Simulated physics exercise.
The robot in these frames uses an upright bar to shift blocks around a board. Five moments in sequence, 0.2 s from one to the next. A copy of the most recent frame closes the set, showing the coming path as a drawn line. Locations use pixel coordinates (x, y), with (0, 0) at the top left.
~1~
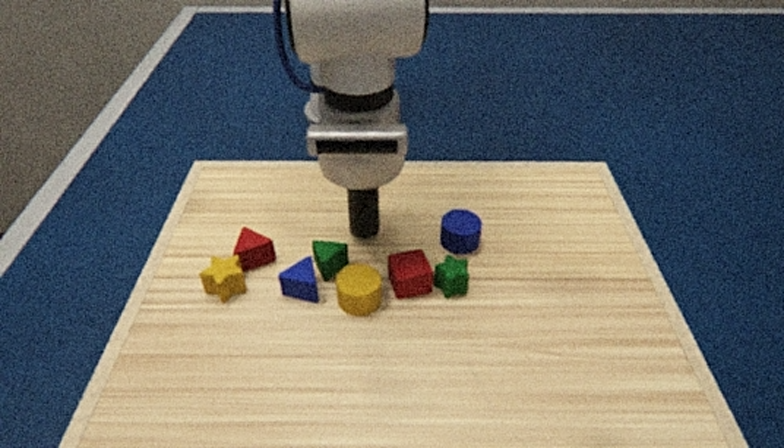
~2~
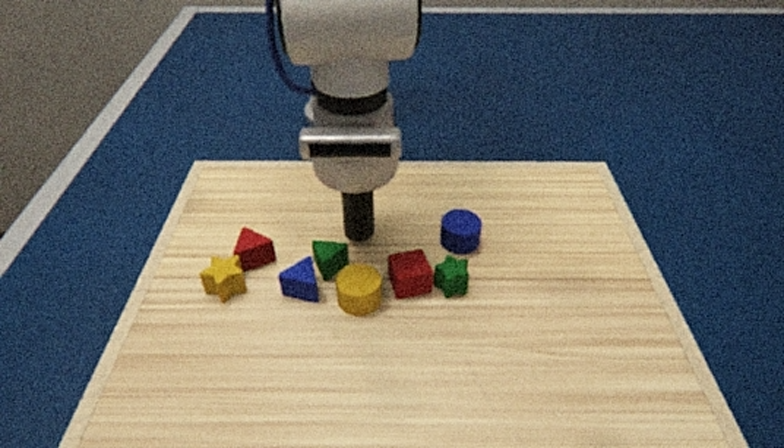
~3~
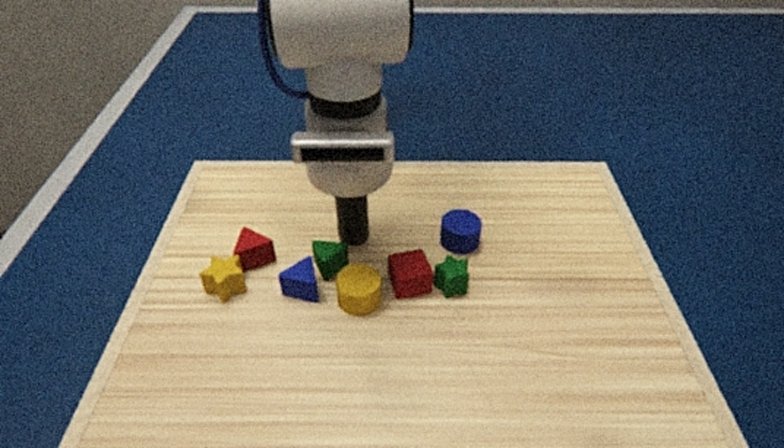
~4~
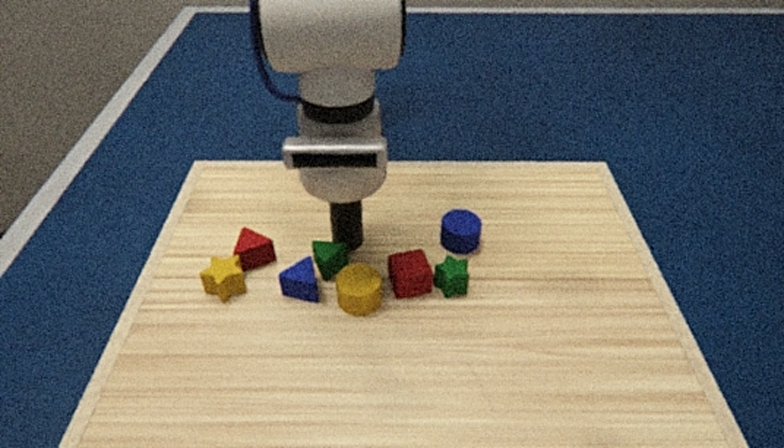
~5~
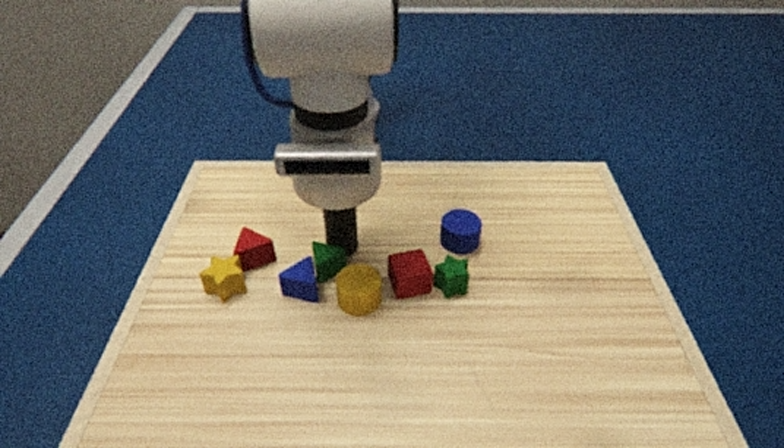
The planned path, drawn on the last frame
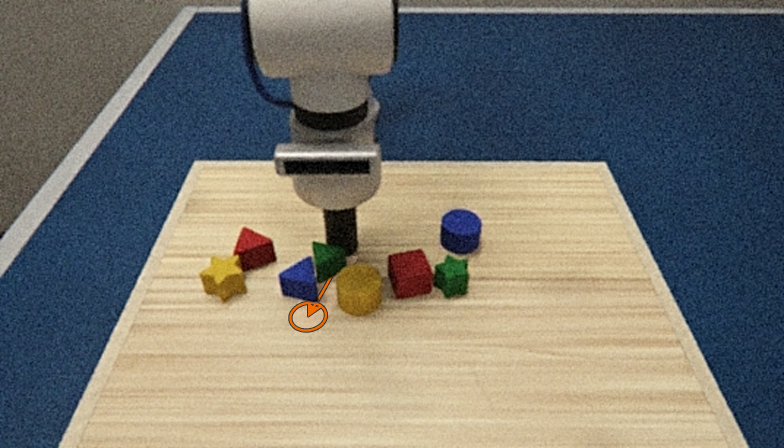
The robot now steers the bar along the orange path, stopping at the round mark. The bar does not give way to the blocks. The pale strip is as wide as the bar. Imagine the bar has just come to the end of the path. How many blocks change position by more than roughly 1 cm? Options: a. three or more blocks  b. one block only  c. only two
Answer: C.
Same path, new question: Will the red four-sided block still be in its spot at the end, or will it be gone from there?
Here the red four-sided block stays on its spot.
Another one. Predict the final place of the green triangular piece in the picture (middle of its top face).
Just about (279, 312).
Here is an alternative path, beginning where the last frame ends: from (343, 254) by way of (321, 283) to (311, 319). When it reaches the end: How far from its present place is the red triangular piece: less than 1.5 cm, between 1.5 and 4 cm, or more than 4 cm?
Short, under 1.5 cm.
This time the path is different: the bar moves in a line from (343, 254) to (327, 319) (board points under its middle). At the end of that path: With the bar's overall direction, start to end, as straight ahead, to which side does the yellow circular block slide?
Out to the left.
The drawn path runs from (343, 254) directly to (308, 316).
On the path given first. Halfway along, bar (326, 277); blue triangular piece (278, 282), turned 20° clockwise; green triangular piece (304, 281), turned 20° clockwise.
At the end, bar (307, 310); blue triangular piece (272, 284), turned 35° clockwise; green triangular piece (279, 312), turned 40° clockwise; yellow circular block not moved; red four-sided block not moved.
